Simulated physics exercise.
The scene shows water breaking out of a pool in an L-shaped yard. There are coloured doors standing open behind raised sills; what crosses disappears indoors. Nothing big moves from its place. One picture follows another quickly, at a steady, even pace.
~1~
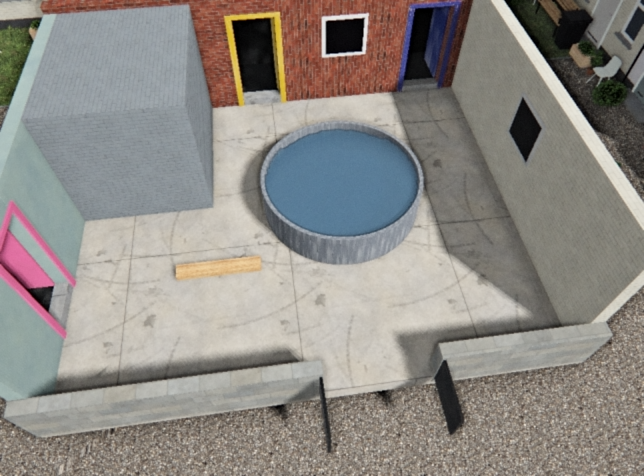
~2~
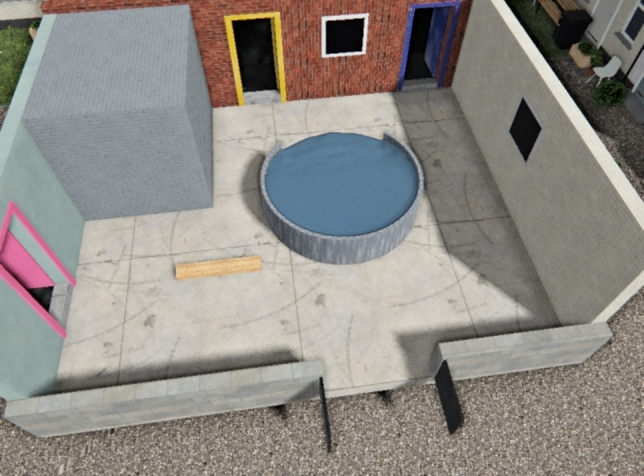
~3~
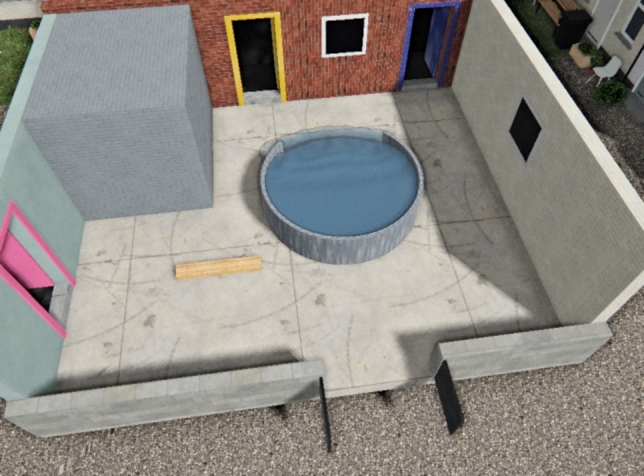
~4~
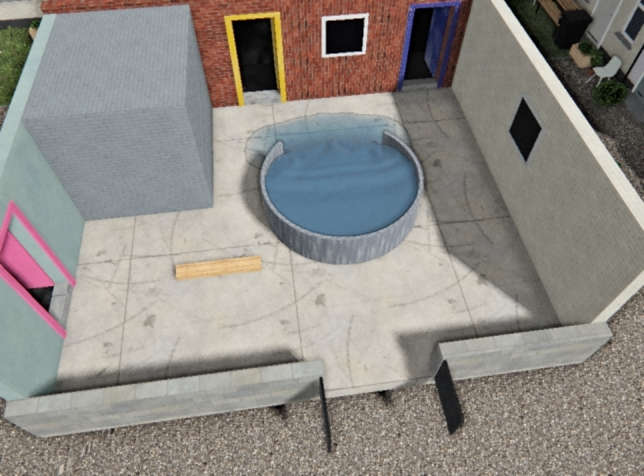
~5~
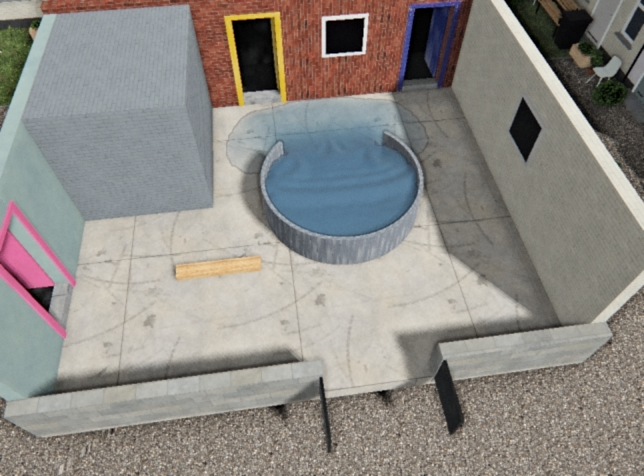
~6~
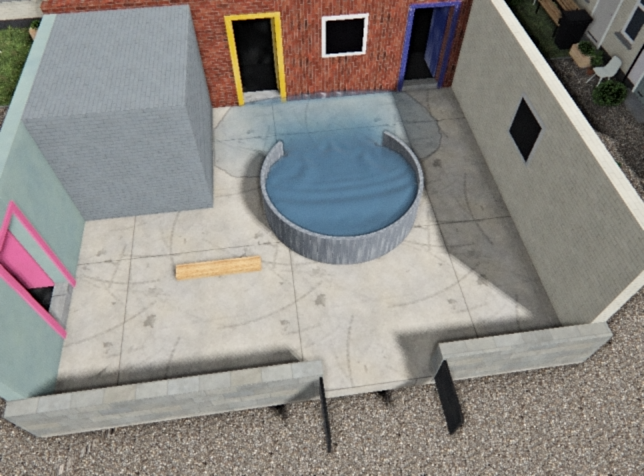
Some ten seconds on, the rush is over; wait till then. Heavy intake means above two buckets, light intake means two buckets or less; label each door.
Labels: Pink door: Light, yellow door: Heavy, blue door: Heavy.
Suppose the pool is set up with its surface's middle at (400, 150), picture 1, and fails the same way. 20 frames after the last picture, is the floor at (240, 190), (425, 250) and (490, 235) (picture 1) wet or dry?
In order, the three spots end up waterlogged, untouched and waterlogged.
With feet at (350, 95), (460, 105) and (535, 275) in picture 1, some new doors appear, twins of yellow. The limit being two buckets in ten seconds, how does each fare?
Well, the first one overshoots, the next overshoots, and the last doesn't reach it.
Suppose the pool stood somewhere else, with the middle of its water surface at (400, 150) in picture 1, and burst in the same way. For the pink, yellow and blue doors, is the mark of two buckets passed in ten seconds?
In short, pink door comes in lower; yellow door comes in lower; and blue door surpasses the cutoff.
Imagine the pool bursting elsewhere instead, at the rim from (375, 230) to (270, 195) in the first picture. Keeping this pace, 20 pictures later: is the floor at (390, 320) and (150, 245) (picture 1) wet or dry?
Respectively: Drenched and drenched.
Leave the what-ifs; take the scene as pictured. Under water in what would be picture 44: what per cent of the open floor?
It comes out near 95 percent.
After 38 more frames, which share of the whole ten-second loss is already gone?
My guess would be around 50 percent.
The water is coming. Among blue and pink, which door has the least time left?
The door marked blue.
A moment on, water covers 25 % of the floor; the pink door not reached, the yellow door over two buckets in, the blue door wet at the sill, nothing in.
Next, water covers 25 % of the floor; the pink door not reached, the yellow door far over two buckets in, the blue door under two buckets in.
Then, water covers 45 % of the floor; the pink door not reached, the yellow door far over two buckets in, the blue door over two buckets in.
Later, water covers 95 % of the floor; the pink door wet at the sill, nothing in, the yellow door far over two buckets in, the blue door far over two buckets in.
In the end, water covers 95 % of the floor; the pink door wet at the sill, nothing in, the yellow door far over two buckets in, the blue door far over two buckets in.
